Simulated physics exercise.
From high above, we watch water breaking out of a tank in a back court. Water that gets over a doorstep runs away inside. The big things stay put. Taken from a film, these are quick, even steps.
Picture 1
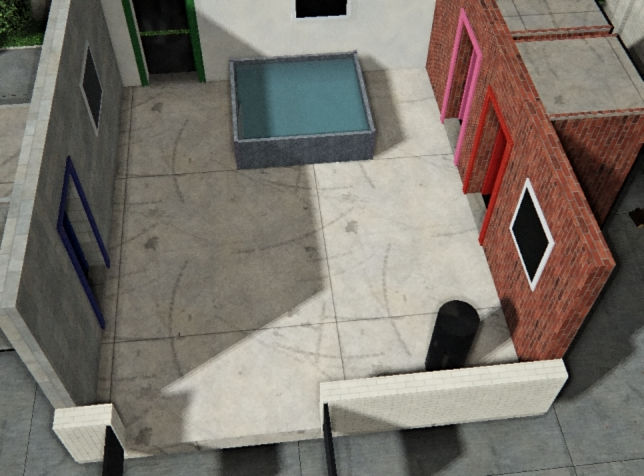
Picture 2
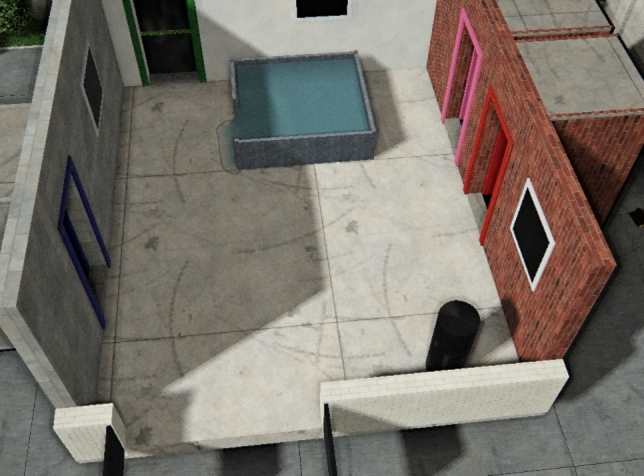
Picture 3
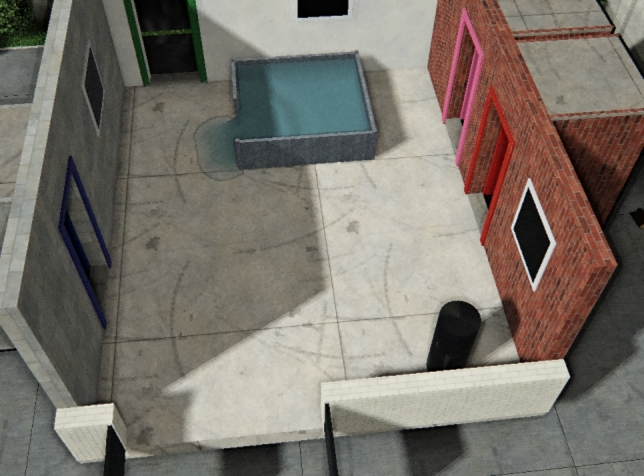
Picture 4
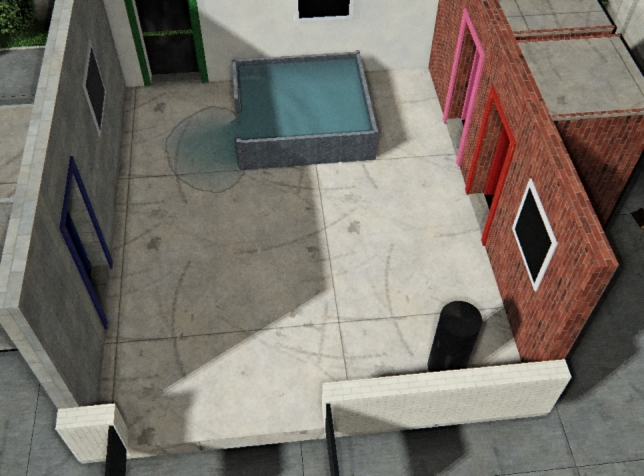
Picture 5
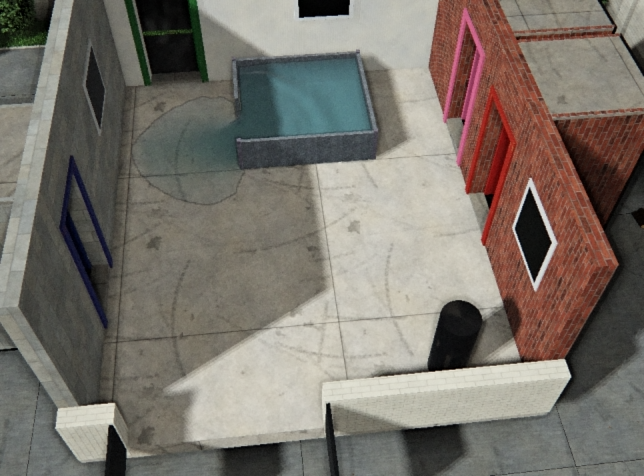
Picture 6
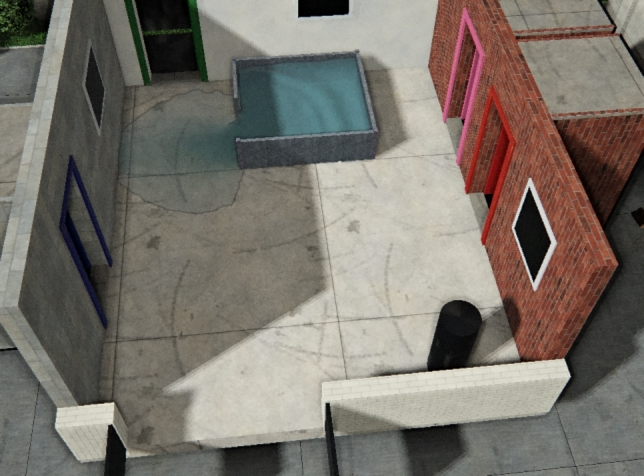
A raised grey tank of blue-green water stands near the back of a walled concrete court seen from high above. A grey wall with a blue-framed doorway is on the left, a green-framed doorway behind, pink and red ones in the brick wall at right, and a black cylinder near the low front wall. Water breaks from the tank's left side and spreads leftward in a thin, widening sheet across the floor.
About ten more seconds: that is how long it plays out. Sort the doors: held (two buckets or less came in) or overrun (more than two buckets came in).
Sorted: Blue door held, green door overrun, red door held, pink door held.
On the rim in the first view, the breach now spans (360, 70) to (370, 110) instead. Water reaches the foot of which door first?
That would be the door marked pink.
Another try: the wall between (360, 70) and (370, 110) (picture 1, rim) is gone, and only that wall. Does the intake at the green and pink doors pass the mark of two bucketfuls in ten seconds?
Taking them in turn, green ends up below and pink ends up above.
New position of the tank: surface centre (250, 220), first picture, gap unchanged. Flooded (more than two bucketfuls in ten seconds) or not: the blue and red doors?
Lab note - blue door crosses the line; red door doesn't reach it.
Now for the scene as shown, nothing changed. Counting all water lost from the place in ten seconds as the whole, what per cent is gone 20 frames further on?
That comes to 10 per cent, as I work it out.
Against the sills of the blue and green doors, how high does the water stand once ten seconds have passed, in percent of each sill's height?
About 50 and 140 %.
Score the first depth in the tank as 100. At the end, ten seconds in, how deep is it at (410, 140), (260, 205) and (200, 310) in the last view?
The three come to some 2, 0 and 6 per cent respectively.
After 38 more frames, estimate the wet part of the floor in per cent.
It comes out near 50 percent.
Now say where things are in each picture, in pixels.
The tank at (299, 98) is whole and still, in the first picture.
The front is at (228, 123), out from the gap at (239, 138), in the second picture.
The front is at (204, 128), out from the gap at (240, 139), in the third picture.
Water pours out at (242, 140) and has run to (173, 138), in the fourth picture.
Water pours out at (242, 139) and has run to (136, 150), in the fifth picture.
The front is at (119, 175), out from the gap at (241, 138), in the sixth picture.
A moment on, water covers 20 % of the floor; the blue door not reached, the green door wet at the sill, nothing in, the red door not reached, the pink door not reached.
Next, water covers 25 % of the floor; the blue door wet at the sill, nothing in, the green door wet at the sill, nothing in, the red door not reached, the pink door not reached.
Then, water covers 40 % of the floor; the blue door wet at the sill, nothing in, the green door over two buckets in, the red door not reached, the pink door not reached.
Later, water covers 50 % of the floor; the blue door wet at the sill, nothing in, the green door far over two buckets in, the red door not reached, the pink door not reached.
In the end, water covers 65 % of the floor; the blue door wet at the sill, nothing in, the green door far over two buckets in, the red door wet at the sill, nothing in, the pink door wet at the sill, nothing in.
